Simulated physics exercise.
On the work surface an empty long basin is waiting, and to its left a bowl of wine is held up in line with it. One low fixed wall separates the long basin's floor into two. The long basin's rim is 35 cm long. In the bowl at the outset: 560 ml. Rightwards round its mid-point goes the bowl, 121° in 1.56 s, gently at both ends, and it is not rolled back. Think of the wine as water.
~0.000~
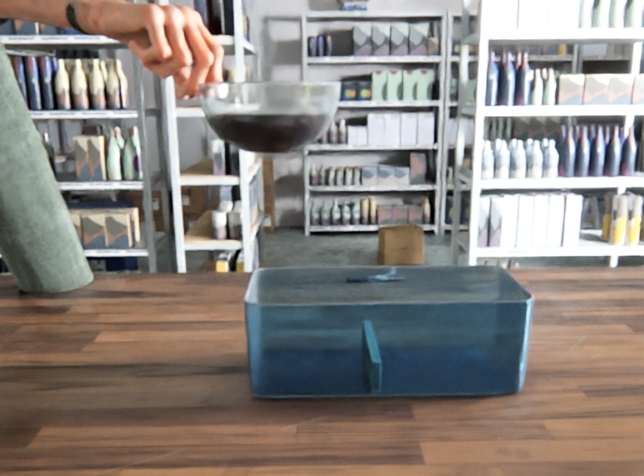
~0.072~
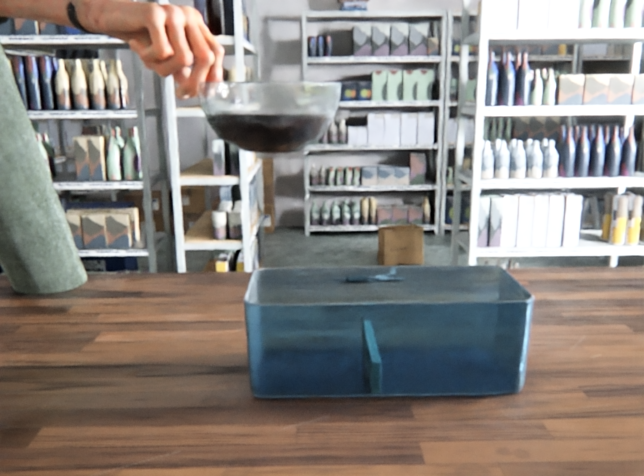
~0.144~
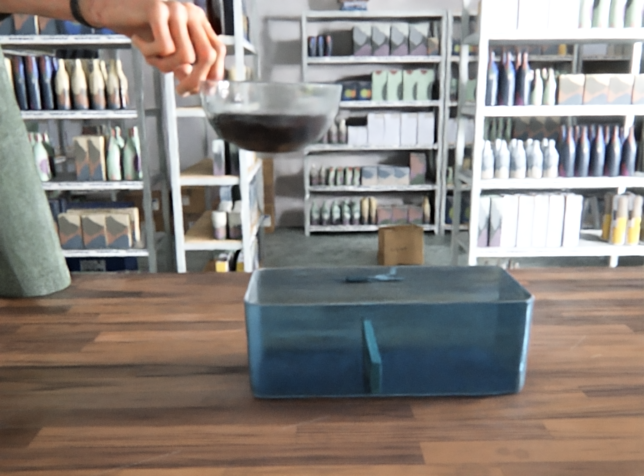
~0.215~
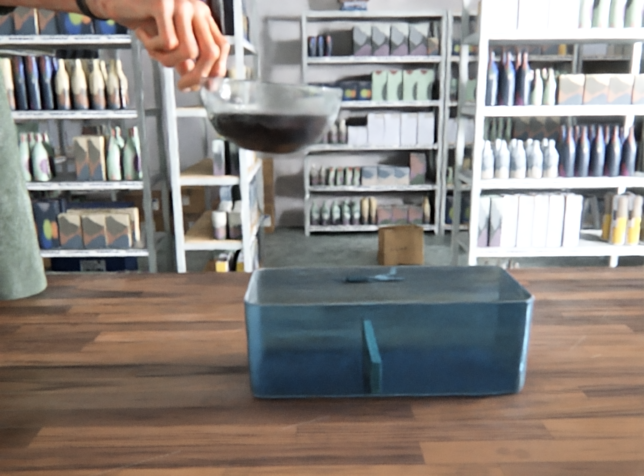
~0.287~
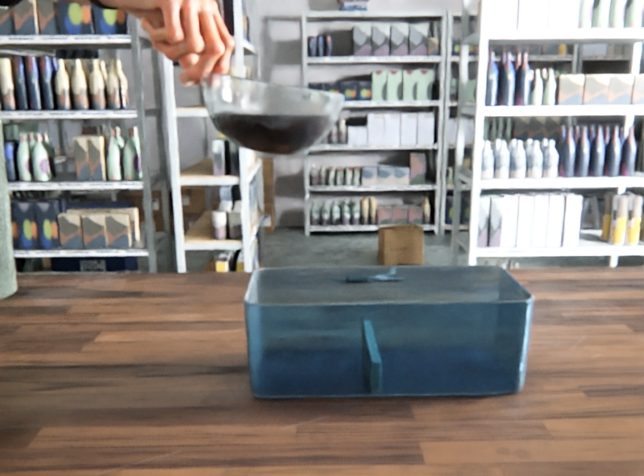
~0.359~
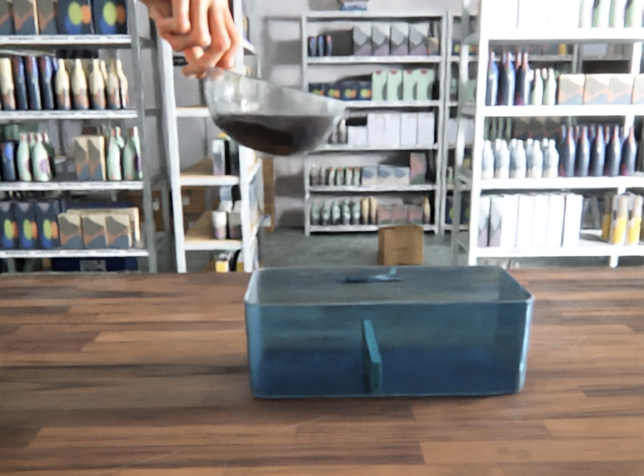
A glass bowl of dark liquid, held by a hand, tilts gently rightwards above a blue basin.
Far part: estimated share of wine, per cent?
71 per cent.
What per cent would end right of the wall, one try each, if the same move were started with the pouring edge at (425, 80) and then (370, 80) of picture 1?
Near 95 in a hundred on the first go and near 90 in a hundred on the second.
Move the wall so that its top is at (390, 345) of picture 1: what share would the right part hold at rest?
In that case some 50 per cent.
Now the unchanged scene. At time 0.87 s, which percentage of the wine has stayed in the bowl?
Some 46 % of it is still there.
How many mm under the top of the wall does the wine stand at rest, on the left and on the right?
Near 36 mm for the left and near 28 mm for the right.
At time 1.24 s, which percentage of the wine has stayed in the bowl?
Around 0 in a hundred.
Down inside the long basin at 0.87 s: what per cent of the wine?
Fraction in basin: Approx. 14%.
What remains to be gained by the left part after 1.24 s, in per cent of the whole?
It comes to near 4 per cent.
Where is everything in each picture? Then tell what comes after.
Tilt 0°; pouring edge (339, 85); surface from (209, 114) to (331, 113); the long basin's rim runs from (250, 286) to (517, 283); the wall's top is at (371, 340), in the first frame.
Tilt 1°; pouring edge (339, 86); surface from (209, 114) to (331, 113), in the second frame.
Tilt 3°; pouring edge (340, 88); surface from (210, 113) to (331, 115), in the third frame.
Tilt 6°; pouring edge (342, 92); surface from (211, 113) to (333, 114), in the fourth frame.
Tilt 10°; pouring edge (343, 97); surface from (213, 113) to (335, 115), in the fifth frame.
Tilt 15°; pouring edge (344, 104); surface from (216, 114) to (337, 116), in the sixth frame.
After 0.87 s the tilt is 71° and 46 per cent is still to pour, 2 is left of the wall and 11 right of it.
After 1.24 s the tilt is 109° and 0 per cent is still to pour, 23 is left of the wall and 71 right of it.
After 1.63 s the tilt is 121° and 0 per cent is still to pour, 27 is left of the wall and 71 right of it.
After 2.06 s the tilt is 121° and 0 per cent is still to pour, 27 is left of the wall and 71 right of it.
In the end 27 per cent lies left of the wall, 71 right of it and 1 outside.
